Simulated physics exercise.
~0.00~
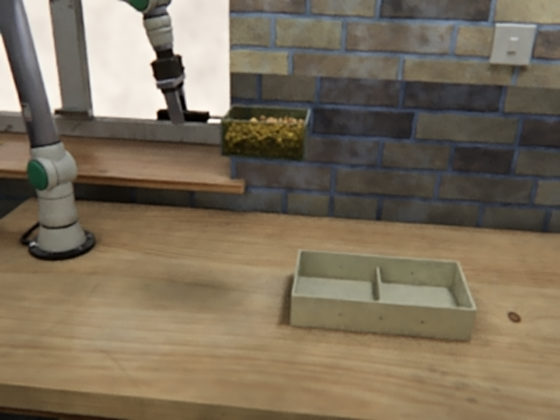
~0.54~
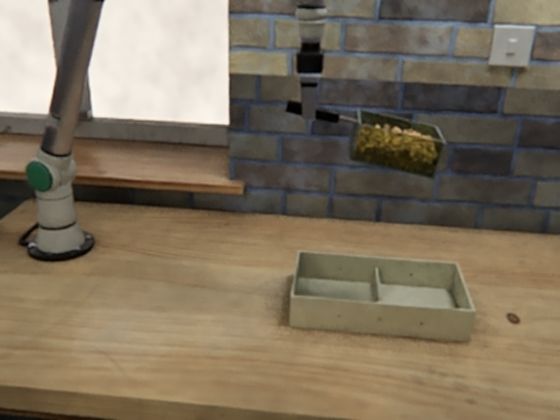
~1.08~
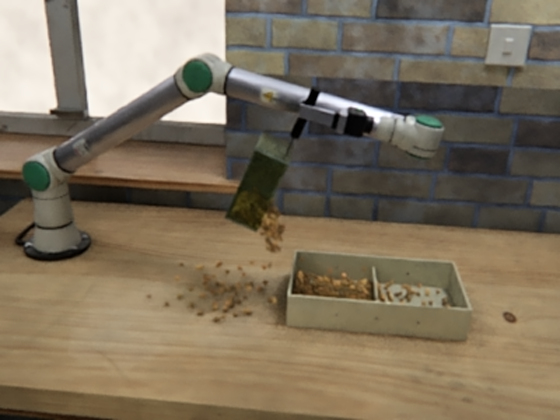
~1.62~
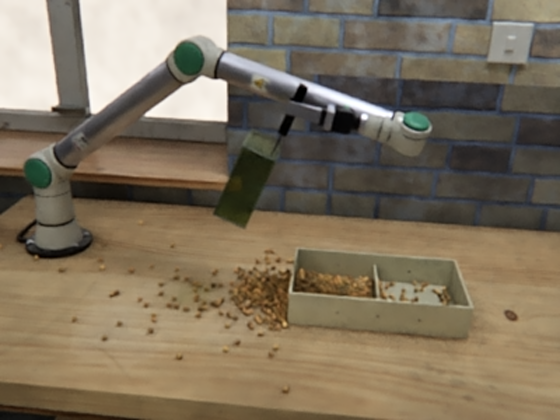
On a wooden table top against a brick wall, a robot arm holds a small greenish box of dried chickpeas above and behind a pale, two-part crate. The arm carries the box to the right, tilting it slightly, until it hangs over the crate. It then swings the box back to the left and tips it steeply, mouth down, so that chickpeas pour out. Some land in the crate, mostly in the left part, while others scatter across the table. At the end the box hangs tipped and empty, with a large spill heaped against the crate's left side.
